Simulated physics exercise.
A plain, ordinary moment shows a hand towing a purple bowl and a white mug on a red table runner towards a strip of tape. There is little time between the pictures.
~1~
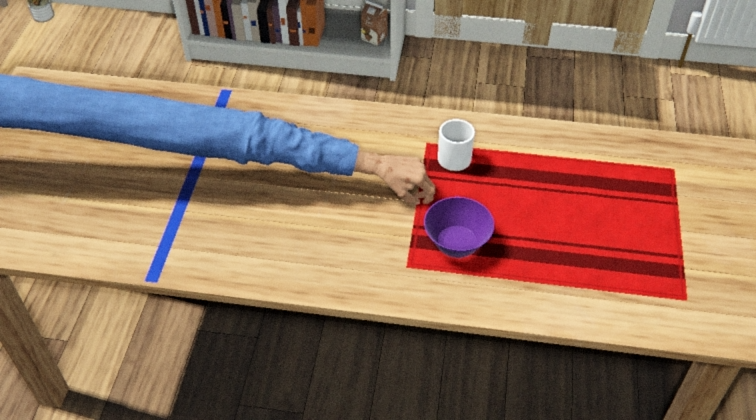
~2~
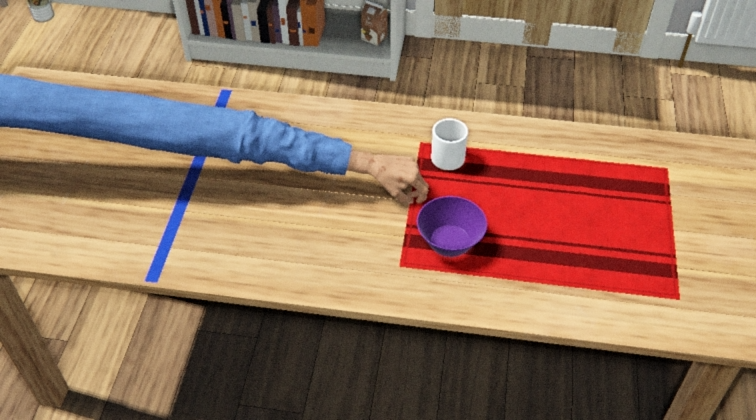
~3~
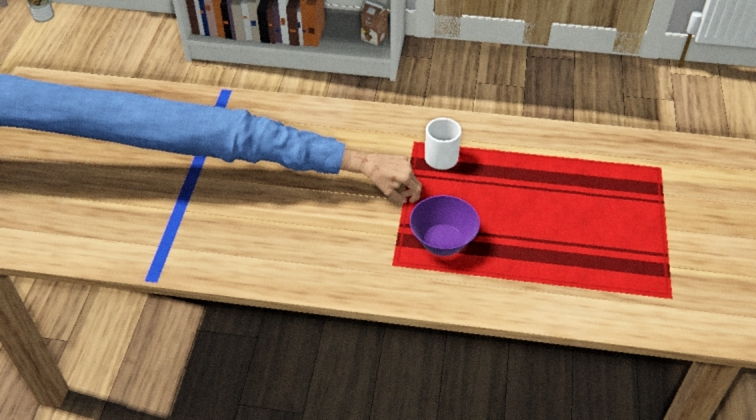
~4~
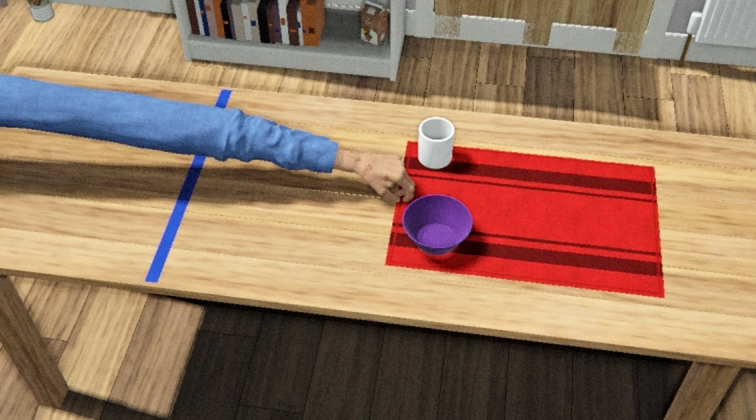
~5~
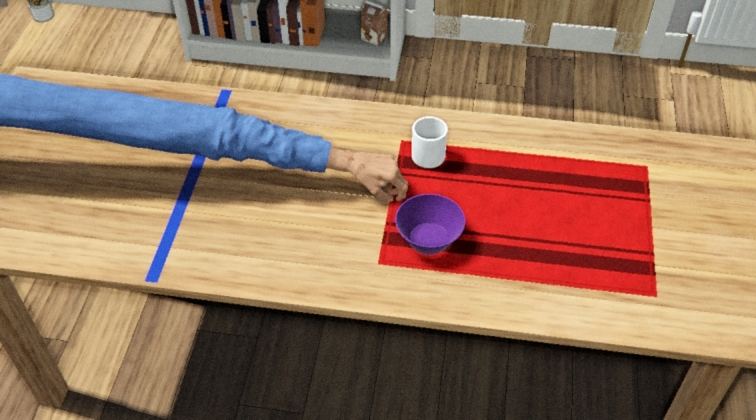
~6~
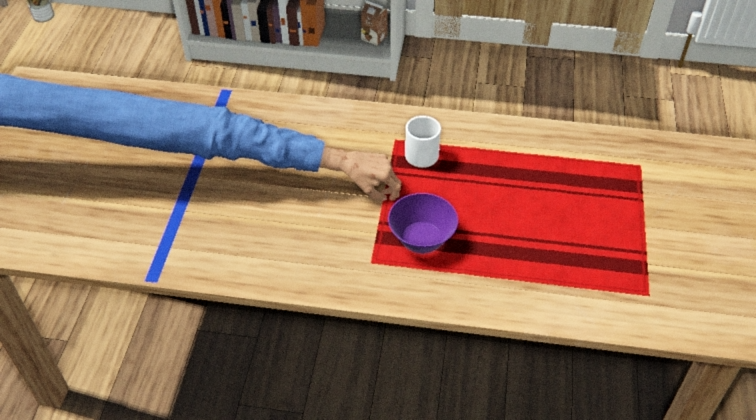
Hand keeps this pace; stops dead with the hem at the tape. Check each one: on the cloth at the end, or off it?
At the end, the purple bowl is on the cloth, the white mug is on the cloth.
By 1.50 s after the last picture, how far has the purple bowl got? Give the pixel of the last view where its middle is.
Around (221, 206).
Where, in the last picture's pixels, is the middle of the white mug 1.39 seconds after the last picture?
Its middle is then about (244, 124) in the last view.
Then, 1.39 s after the last picture, hem at the tape; purple bowl on the cloth near (230, 207); white mug on the cloth near (244, 124).
Then, 1.50 s after the last picture, hem at the tape; purple bowl on the cloth near (222, 206); white mug on the cloth near (237, 123).
At rest, hem at the tape; purple bowl on the cloth near (222, 206); white mug on the cloth near (237, 123). The purple bowl keeps its seat and the white mug stays on the cloth.
